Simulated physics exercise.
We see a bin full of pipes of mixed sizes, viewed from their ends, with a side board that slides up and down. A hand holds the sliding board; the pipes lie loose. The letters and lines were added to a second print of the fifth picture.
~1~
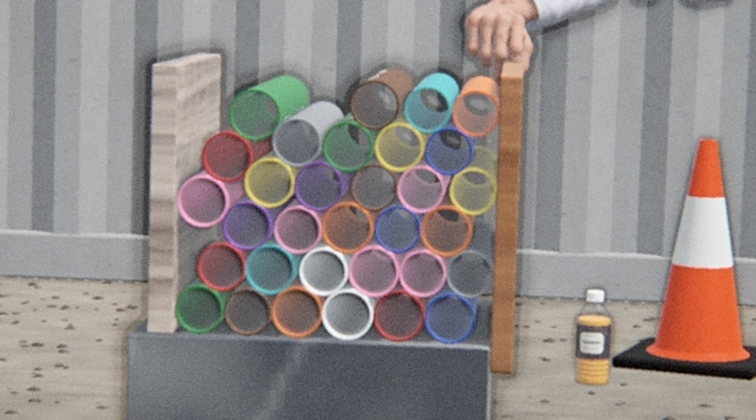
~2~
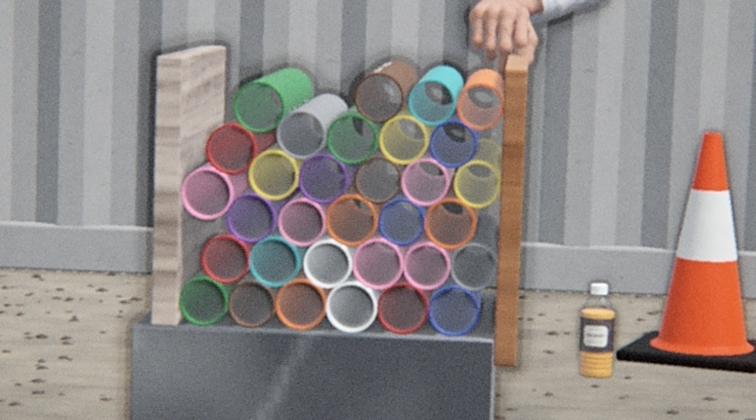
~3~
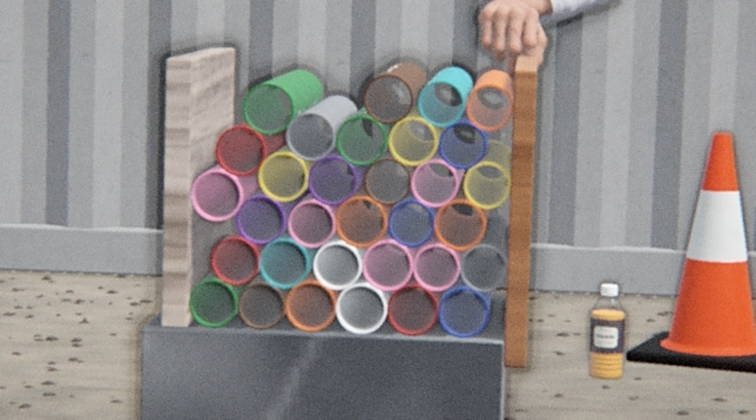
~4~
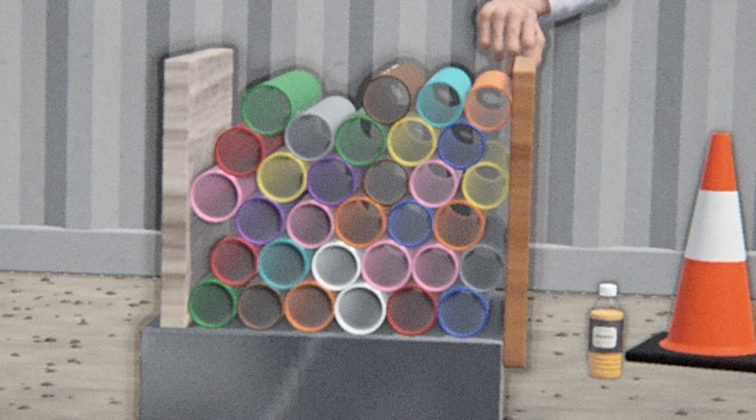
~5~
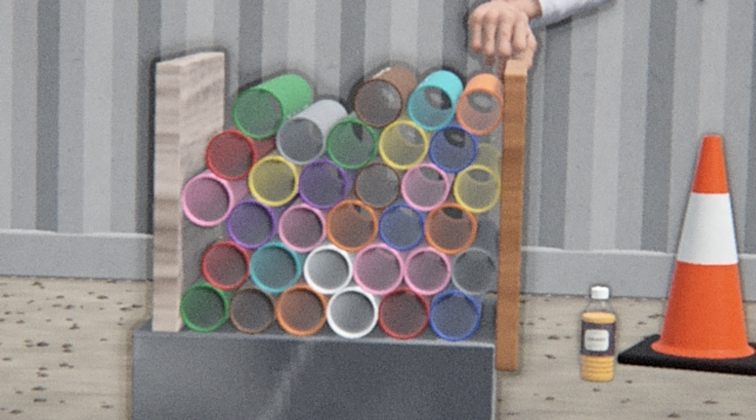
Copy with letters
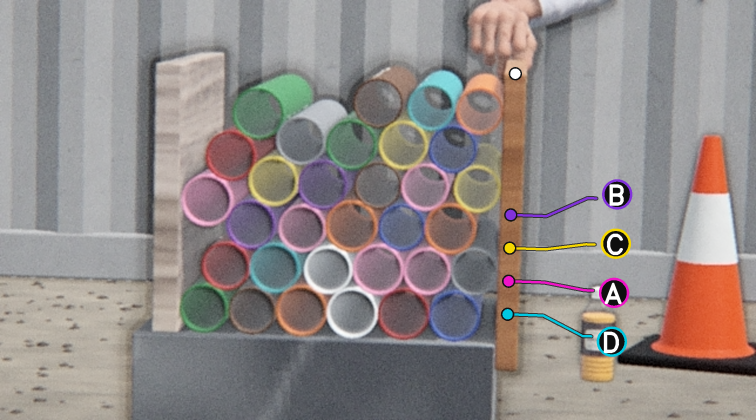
Only the camera moves, drifting slightly right and then back left with a faint vertical wobble, so the whole view shifts together while the hand and the pipes stay put. Seen from the front, a dark grey base holds stacked, multicoloured pipes between a pale wooden board at left and an orange-brown one at right, gripped from above by a hand. Behind stands a grey corrugated wall, with an amber bottle and an orange-and-white cone on sandy ground at right.
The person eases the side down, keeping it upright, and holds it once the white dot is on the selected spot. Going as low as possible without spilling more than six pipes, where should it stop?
Stop at A.
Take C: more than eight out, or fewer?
It loses fewer than eight.
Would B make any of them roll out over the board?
At B: Yes.
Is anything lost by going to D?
At D: Yes.
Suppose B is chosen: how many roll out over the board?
With B, one.
On the marked copy, A at (508, 281); B at (510, 215); C at (509, 249); D at (507, 315); the white dot at (515, 74).
Following A. Soon after the start, top of the board (501, 163).
Later, top of the board (498, 266).
In the end, top of the board (498, 280), four out over the board.
As for the rest, B one out over the board; C four out over the board; D more than six out over the board.
